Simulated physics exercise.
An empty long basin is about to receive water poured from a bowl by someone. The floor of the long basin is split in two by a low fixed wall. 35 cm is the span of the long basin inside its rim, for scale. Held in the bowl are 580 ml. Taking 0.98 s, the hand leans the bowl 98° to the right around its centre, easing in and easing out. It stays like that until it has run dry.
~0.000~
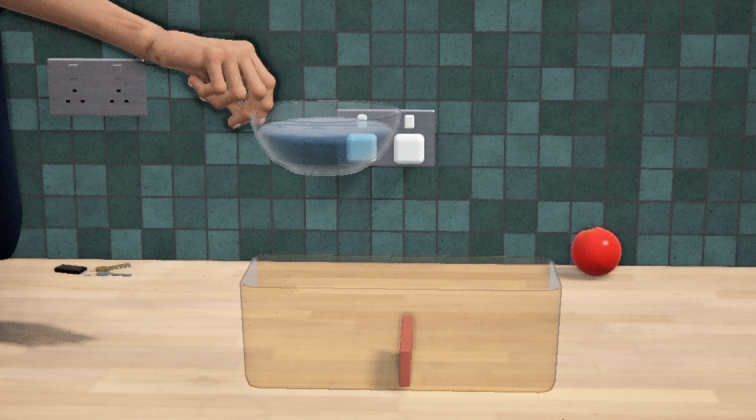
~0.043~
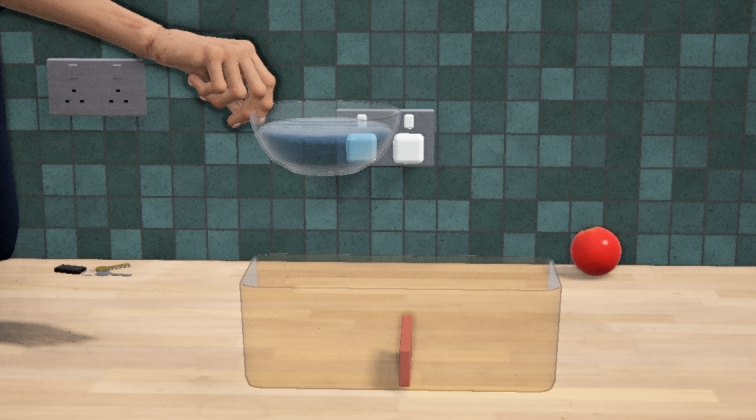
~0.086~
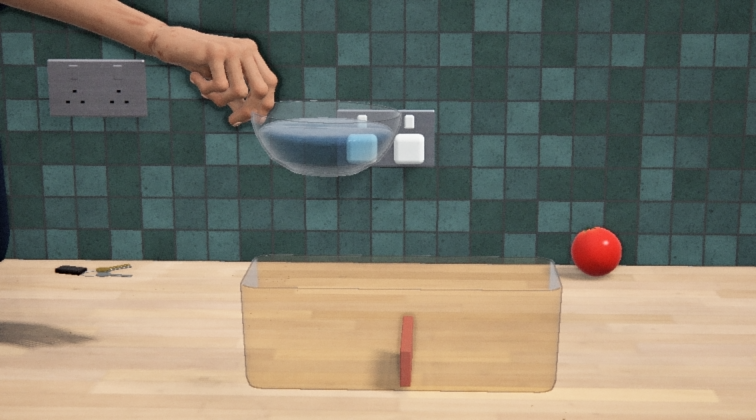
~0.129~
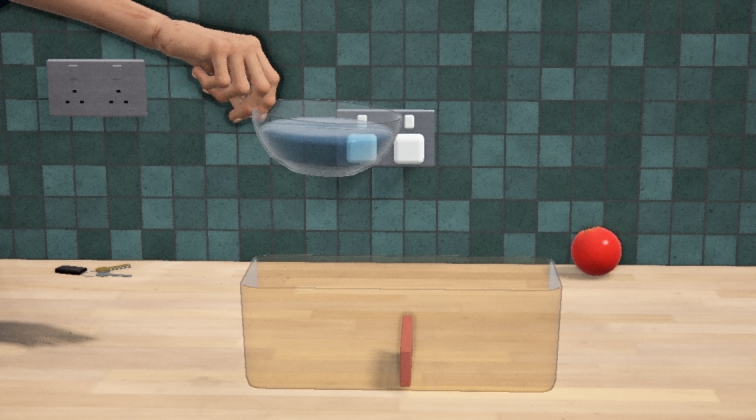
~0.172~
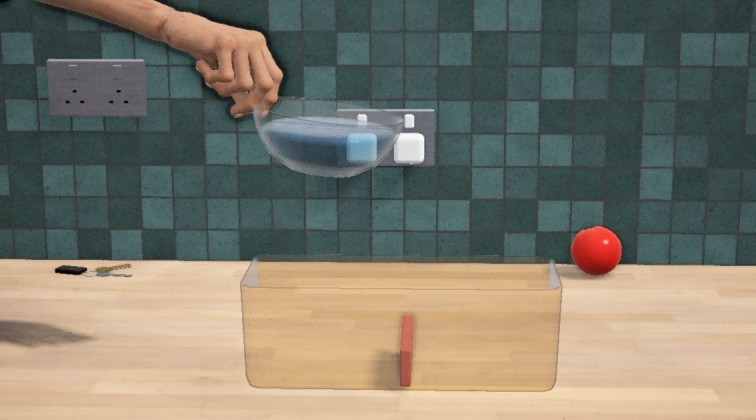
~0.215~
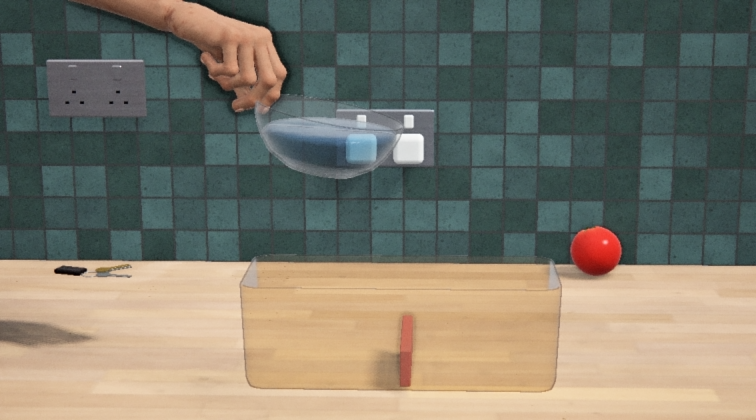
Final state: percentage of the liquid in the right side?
Approximately 86 %.
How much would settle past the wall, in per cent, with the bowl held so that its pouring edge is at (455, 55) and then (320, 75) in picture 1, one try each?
Near 85 in a hundred on the first go and near 15 in a hundred on the second.
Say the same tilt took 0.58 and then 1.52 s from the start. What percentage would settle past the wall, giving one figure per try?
Roughly 75 per cent the first time and 90 per cent the second.
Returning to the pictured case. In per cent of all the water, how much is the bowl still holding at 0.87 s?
1 %.
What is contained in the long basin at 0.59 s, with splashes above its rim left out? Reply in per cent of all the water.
Near 16 in a hundred.
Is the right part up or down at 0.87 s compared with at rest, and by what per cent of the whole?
The right part gains close to 3 per cent.
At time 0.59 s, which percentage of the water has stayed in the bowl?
40 %.
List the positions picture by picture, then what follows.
In the first frame, it leans 0°; its right rim is at (400, 114); the water meets the walls at (258, 128) and (394, 128); the long basin's rim runs from (248, 272) to (556, 275); the wall's top is at (406, 334).
In the second frame, it leans 0°; its right rim is at (400, 114); the water meets the walls at (258, 127) and (393, 128).
In the third frame, it leans 2°; its right rim is at (401, 116); the water meets the walls at (259, 127) and (394, 130).
In the fourth frame, it leans 4°; its right rim is at (401, 119); the water meets the walls at (259, 125) and (395, 131).
In the fifth frame, it leans 7°; its right rim is at (402, 123); the water meets the walls at (261, 124) and (396, 131).
In the sixth frame, it leans 11°; its right rim is at (403, 128); the water meets the walls at (263, 125) and (398, 132).
Then, 0.59 s in, the tilt is 65° and 40 per cent is still to pour, 0 is left of the wall and 16 right of it.
Then, 0.87 s in, the tilt is 95° and 1 per cent is still to pour, 8 is left of the wall and 83 right of it.
Then, 1.16 s in, the tilt is 98° and 0 per cent is still to pour, 13 is left of the wall and 86 right of it.
Then, 1.48 s in, the tilt is 98° and 0 per cent is still to pour, 13 is left of the wall and 86 right of it.
Finally, 13 per cent lies left of the wall, 86 right of it and 1 outside.
